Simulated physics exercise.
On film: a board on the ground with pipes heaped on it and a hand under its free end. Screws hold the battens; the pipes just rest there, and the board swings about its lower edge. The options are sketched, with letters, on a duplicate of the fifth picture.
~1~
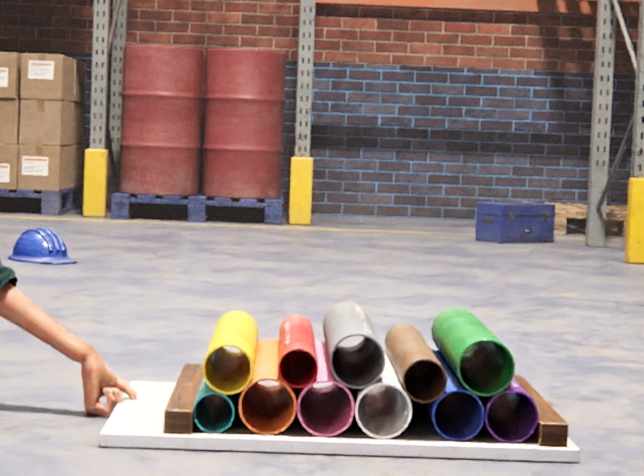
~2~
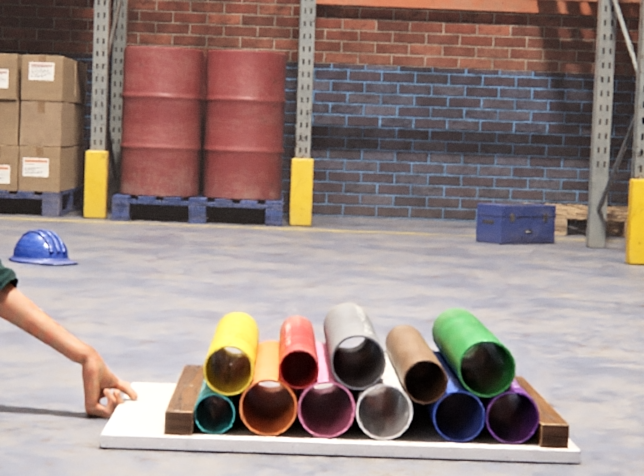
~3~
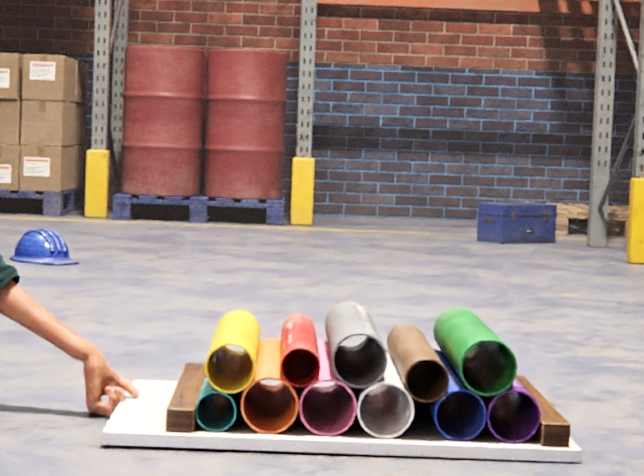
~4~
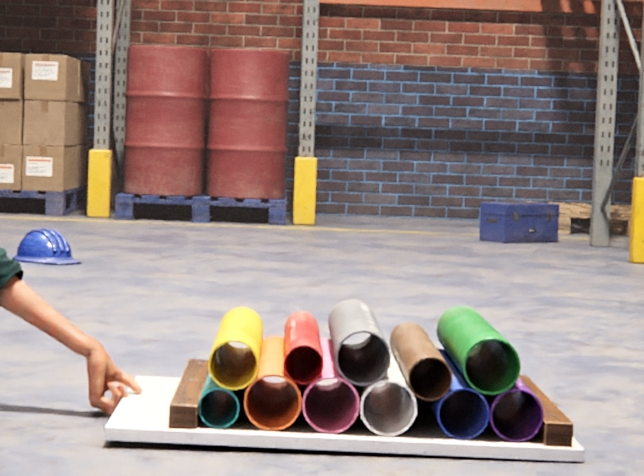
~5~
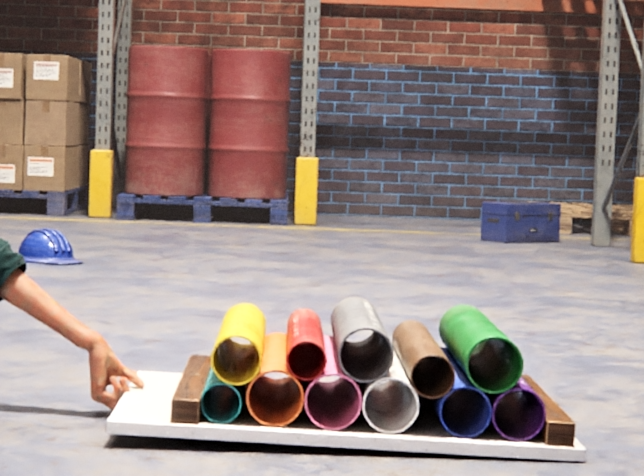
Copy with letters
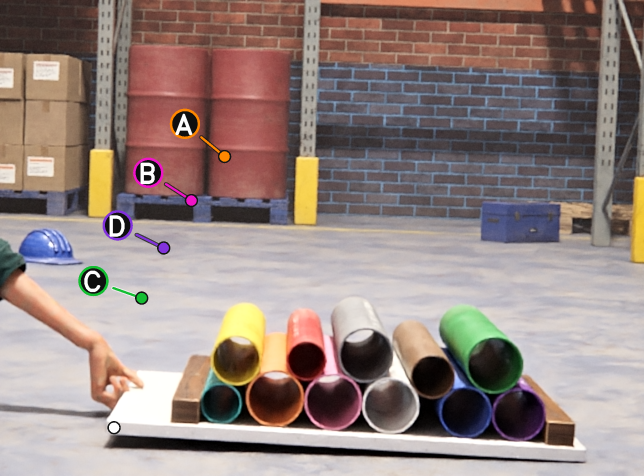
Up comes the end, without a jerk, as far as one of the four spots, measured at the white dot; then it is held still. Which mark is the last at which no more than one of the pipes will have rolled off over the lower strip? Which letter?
The highest mark that will do is D.
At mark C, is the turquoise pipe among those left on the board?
Yes.
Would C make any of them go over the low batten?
No.
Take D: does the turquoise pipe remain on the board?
Yes.
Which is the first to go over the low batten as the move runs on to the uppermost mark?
First is the green one.
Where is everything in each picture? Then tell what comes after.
The first frame shows blue pipe (458, 415); purple pipe (512, 416); red pipe (299, 368).
The second frame shows red pipe (299, 369); green pipe (487, 368).
The third frame shows board (338, 406); turquoise pipe (216, 411); orange pipe (270, 405); blue pipe (460, 415).
The fourth frame shows board (341, 404); turquoise pipe (219, 408); orange pipe (273, 402).
The fifth frame shows board (343, 401); turquoise pipe (221, 403); orange pipe (275, 398).
On the copy, A at (225, 156); B at (191, 201); C at (142, 298); D at (164, 248); the white dot at (114, 427).
On D. First, board at 15°.
Then, board at 24°.
Finally, board at 24°, none over the low batten.
By contrast, A four over the low batten (red, green, brown, grey); B three over the low batten (green, brown, grey); C none over the low batten.
